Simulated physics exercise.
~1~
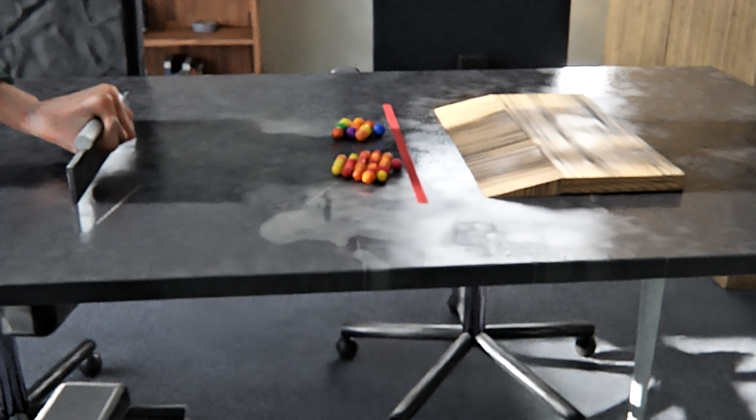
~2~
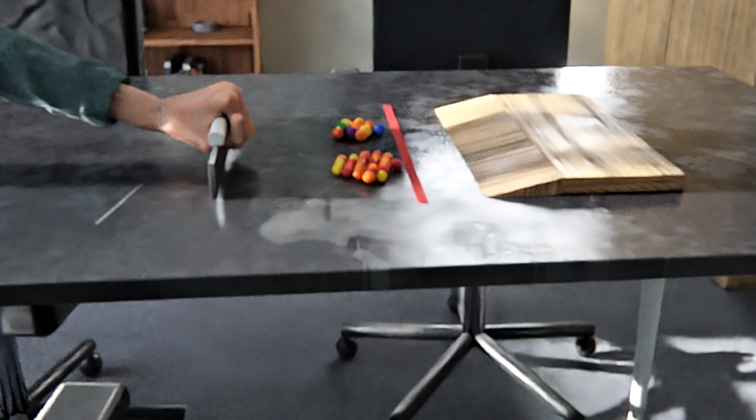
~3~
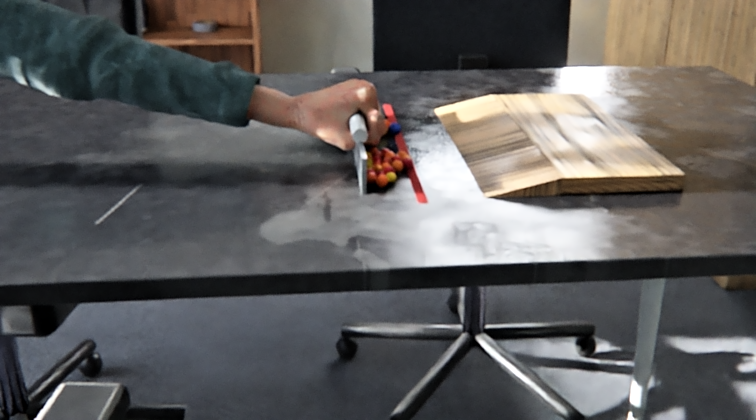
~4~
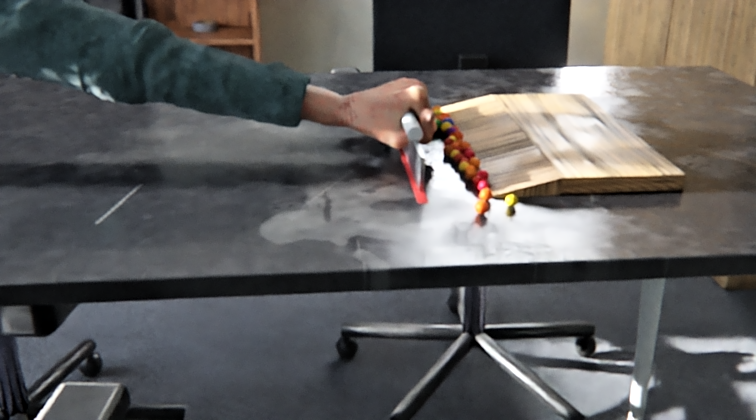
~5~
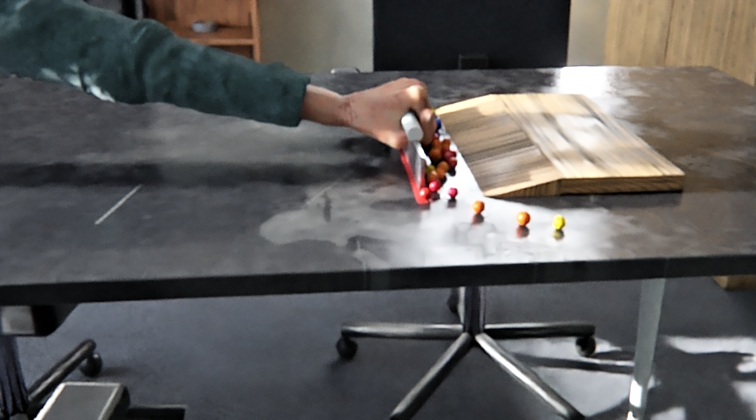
The video shows a hand sweeping a scraper rightward across a dark table, pushing two handfuls of colourful beads toward a sloped wooden slab. The scraper stops at red tape, and the beads reach the slab's edge before rolling back, nearly all ending short of it.
